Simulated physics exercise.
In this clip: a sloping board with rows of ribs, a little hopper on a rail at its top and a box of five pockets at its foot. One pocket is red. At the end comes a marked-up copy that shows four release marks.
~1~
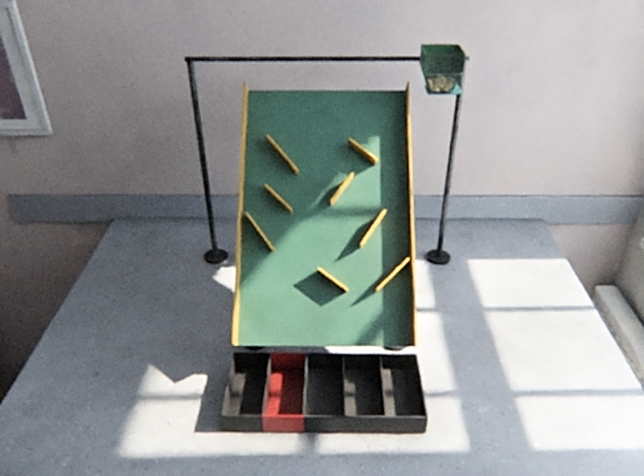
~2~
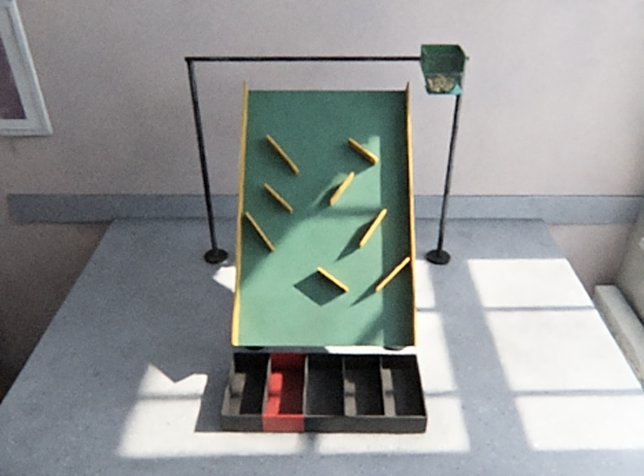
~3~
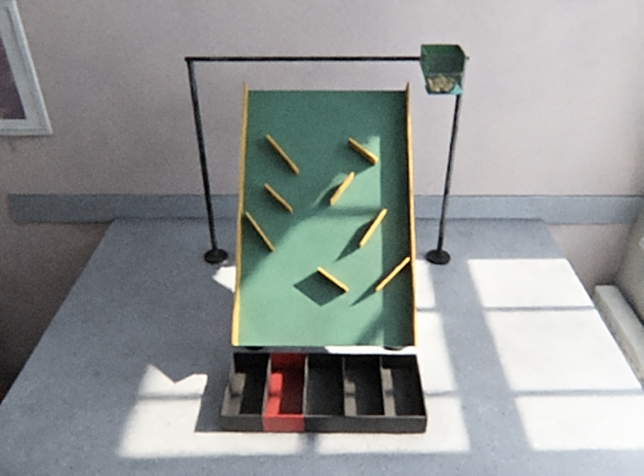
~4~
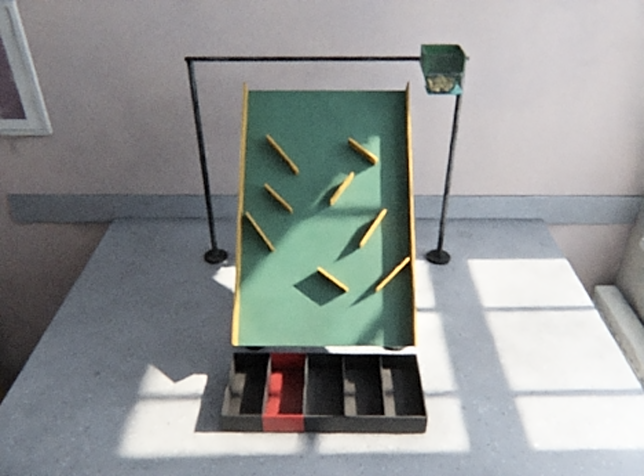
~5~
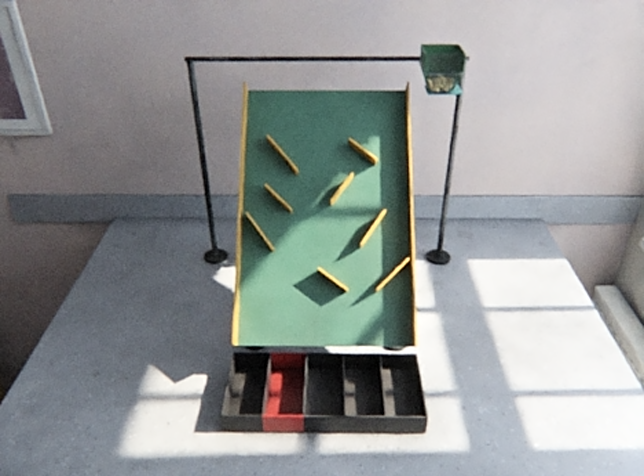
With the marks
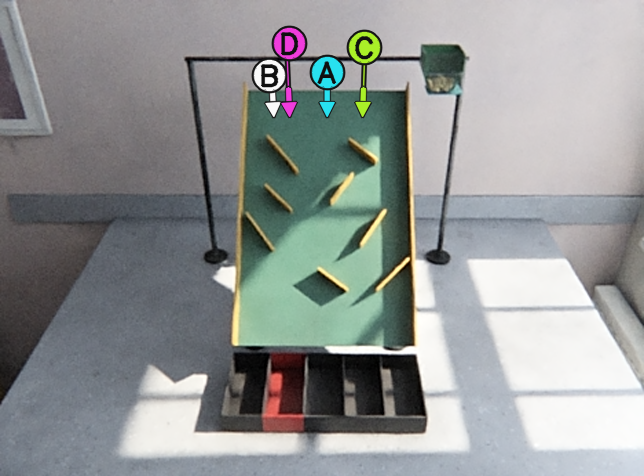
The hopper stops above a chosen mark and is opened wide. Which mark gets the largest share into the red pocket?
Use mark A.
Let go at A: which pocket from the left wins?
The second.
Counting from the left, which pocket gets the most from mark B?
The fifth.
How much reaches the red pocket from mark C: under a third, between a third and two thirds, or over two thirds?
Mark C gives under a third.
On the marked copy, mark A meets the board at (327, 111); mark B meets the board at (273, 111); mark C meets the board at (362, 111); mark D meets the board at (289, 111).
With A, roughly a third in the red pocket, about a tenth in other pockets, roughly half outside the box.
With B, not one piece in the red pocket, roughly two thirds in other pockets, roughly a third outside the box.
With C, just a few in the red pocket, the larger part in other pockets, about a tenth held on the board, about a tenth outside the box.
With D, just a few in the red pocket, the larger part in other pockets, roughly a quarter outside the box.
